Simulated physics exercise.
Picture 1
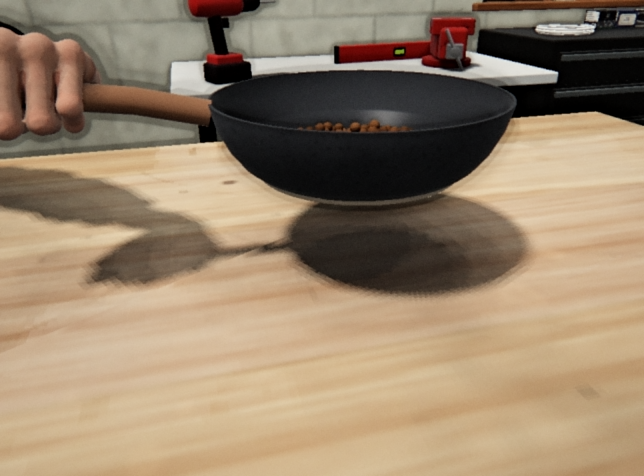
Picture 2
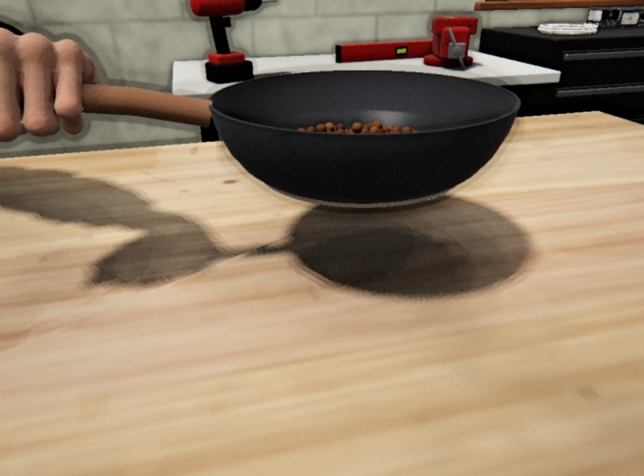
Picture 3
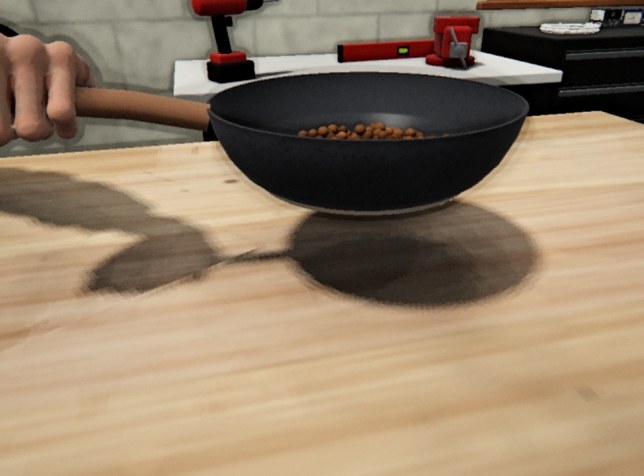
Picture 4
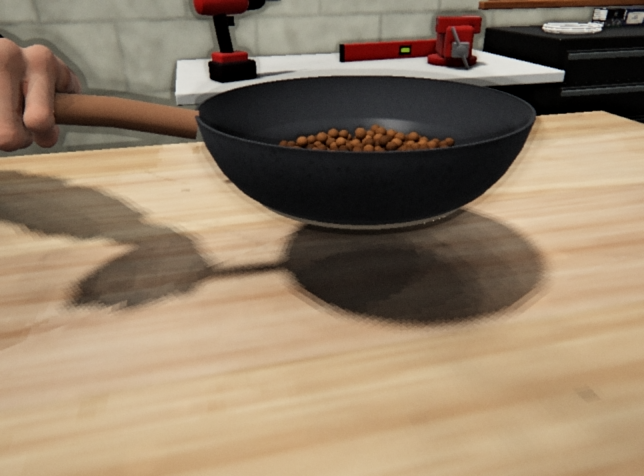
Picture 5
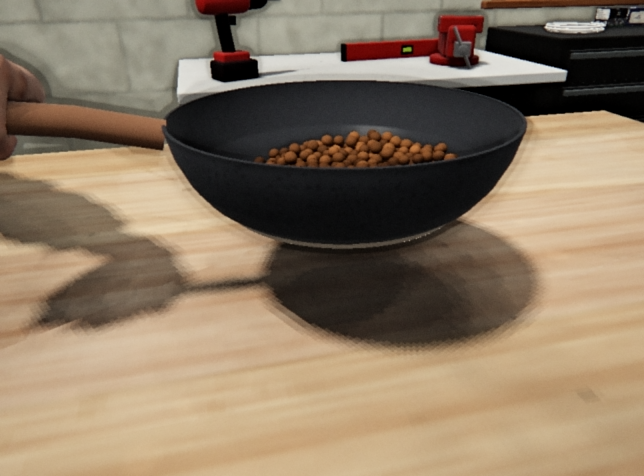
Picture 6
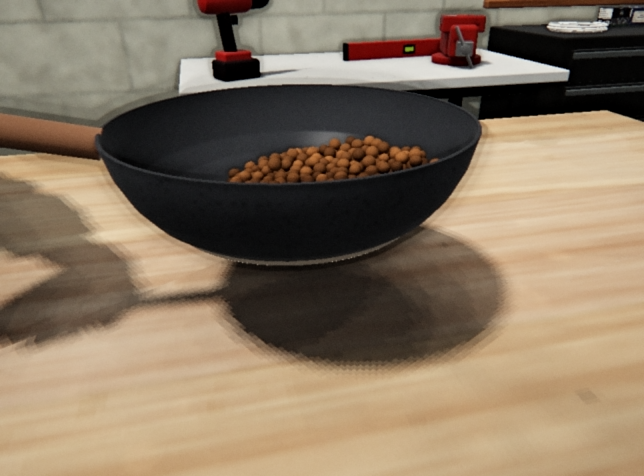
To begin with, a hand at the left grips the handle of a dark pan holding small brown balls, just above a wooden tabletop. The hand brings the pan slightly closer, then shifts it left, its shadow following, until the hand leaves view and more balls show.
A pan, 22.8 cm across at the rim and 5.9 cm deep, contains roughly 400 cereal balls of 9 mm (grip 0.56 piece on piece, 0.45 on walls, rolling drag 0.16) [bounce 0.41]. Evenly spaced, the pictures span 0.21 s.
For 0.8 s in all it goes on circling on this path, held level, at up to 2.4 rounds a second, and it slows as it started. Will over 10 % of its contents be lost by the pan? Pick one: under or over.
Over it.
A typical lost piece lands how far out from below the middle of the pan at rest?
Distance: Some 34 cm.
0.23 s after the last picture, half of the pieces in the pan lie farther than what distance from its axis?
8.5 cm, roughly.
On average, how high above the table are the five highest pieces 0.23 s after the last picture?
Estimate: Close to 17 cm.
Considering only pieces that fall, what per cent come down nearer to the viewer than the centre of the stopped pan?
About 50 per cent.
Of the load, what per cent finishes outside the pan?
Some 50 per cent.
Then, 0.23 s after the last picture, pan 90 %, in the air 10 %; middle of the pieces not yet landed near (195, 116).
Then, 0.42 s after the last picture, pan 60 %, fallen behind where it stops 15 %, in the air 25 %; middle of the pieces not yet landed near (399, 124).
Then, 0.60 s after the last picture, pan 50 %, fallen right of where it stops 20 %, fallen behind where it stops 20 %, fallen in front of where it stops 5 %, in the air 10 %; middle of the pieces not yet landed near (158, 216).
Then, 0.77 s after the last picture, pan 50 %, fallen right of where it stops 20 %, fallen behind where it stops 20 %, fallen in front of where it stops 15 %; middle of the pieces not yet landed near (138, 174).
In the end, pan 45 %, fallen right of where it stops 20 %, fallen behind where it stops 15 %, fallen in front of where it stops 15 %, fallen left of where it stops 5 %.
